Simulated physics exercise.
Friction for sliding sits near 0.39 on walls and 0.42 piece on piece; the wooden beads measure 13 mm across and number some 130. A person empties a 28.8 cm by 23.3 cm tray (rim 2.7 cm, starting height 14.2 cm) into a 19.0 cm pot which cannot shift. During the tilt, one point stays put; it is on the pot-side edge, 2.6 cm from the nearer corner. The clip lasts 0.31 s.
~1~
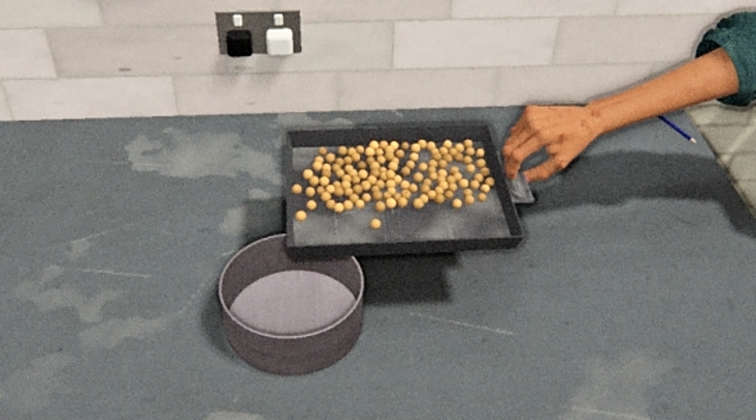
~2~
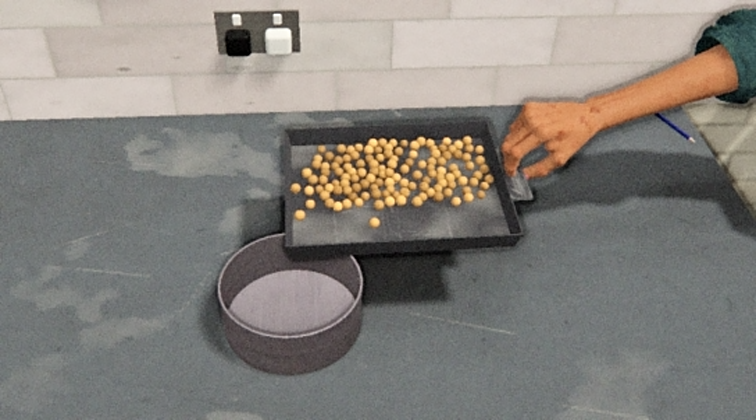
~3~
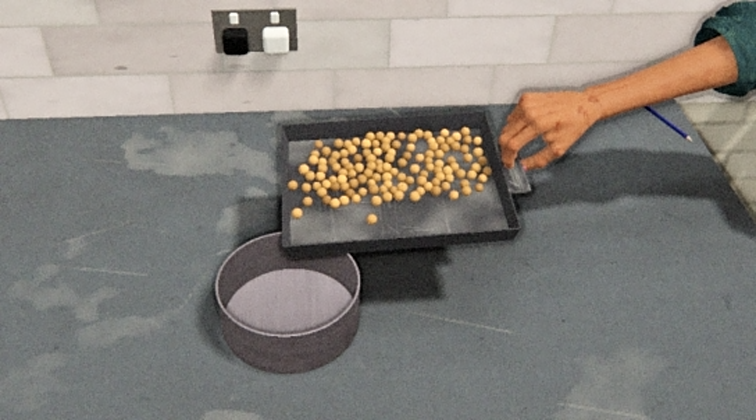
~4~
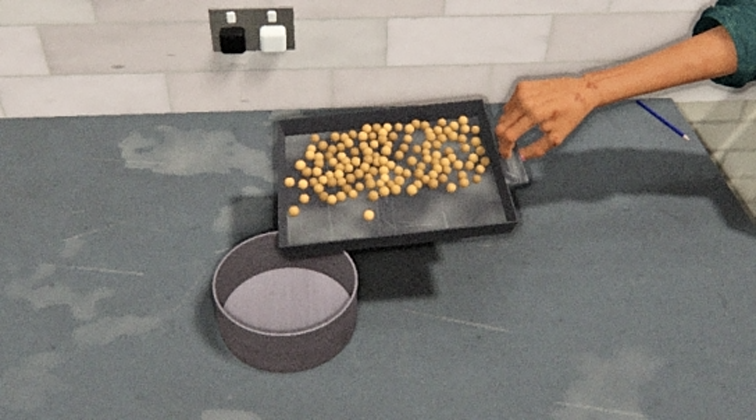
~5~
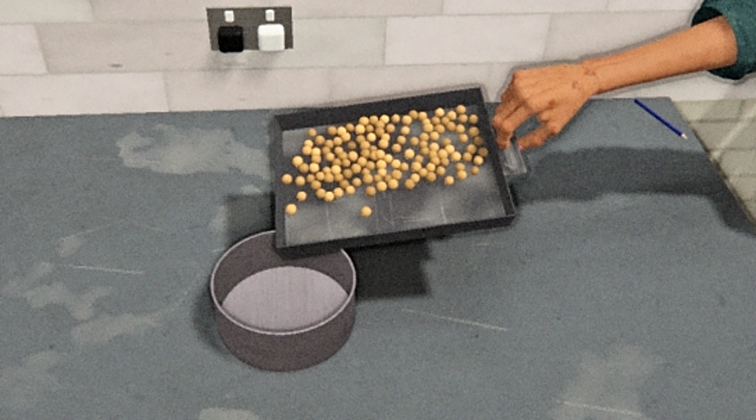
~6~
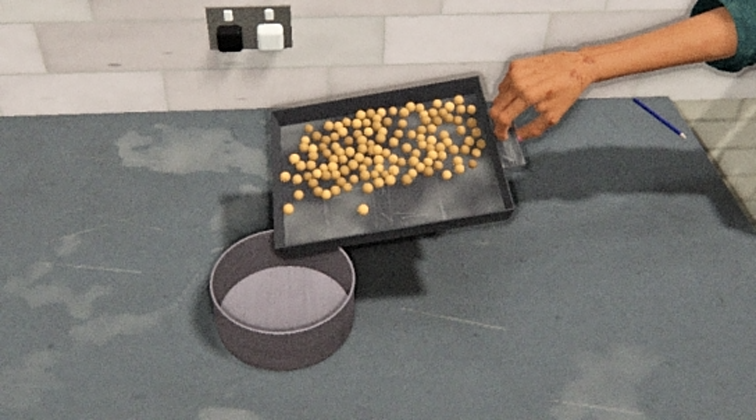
A grey, pale-scuffed countertop against a pale tiled wall, with a black and a white plug in a dark socket plate, is seen from above and in front. A hand in a dark green sleeve holds the right end of a dark tray of small yellowish wooden beads, behind a round grey-brown pot. The hand slowly raises that end, tilting the tray slightly leftward, while the beads barely shift and the view drifts very slightly.
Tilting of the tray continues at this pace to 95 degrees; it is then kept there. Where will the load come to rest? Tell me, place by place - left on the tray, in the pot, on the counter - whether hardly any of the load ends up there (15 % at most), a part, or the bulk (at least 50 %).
Left on the tray - hardly any, pot - the bulk, counter - hardly any.
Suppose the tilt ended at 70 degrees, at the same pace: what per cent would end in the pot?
In that case, near 70 percent.
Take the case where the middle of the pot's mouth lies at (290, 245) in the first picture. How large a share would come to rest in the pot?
Roughly 0 percent would end up there.
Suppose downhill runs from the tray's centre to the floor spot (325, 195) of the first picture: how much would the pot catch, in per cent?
Roughly 25 per cent.
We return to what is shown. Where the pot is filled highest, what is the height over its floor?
It reaches roughly 3.0 cm.
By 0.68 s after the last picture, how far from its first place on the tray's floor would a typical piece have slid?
Roughly 12 cm.
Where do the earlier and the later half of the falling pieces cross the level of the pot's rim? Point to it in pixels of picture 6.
Roughly (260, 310) to start, and after that (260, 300).
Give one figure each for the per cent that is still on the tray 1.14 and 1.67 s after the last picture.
Earlier moment 95, later moment 5.
Then, 0.68 s after the last picture, tilt 52 degrees; the tray holds 100 %, the pot 0 %.
Then, 1.14 s after the last picture, tilt 77 degrees; the tray holds 95 %, the pot 5 %.
Then, 1.67 s after the last picture, tilt 95 degrees; the tray holds 5 %, the pot 95 %.
In the end, tray 0 %, pot 100 %, counter 0 %.
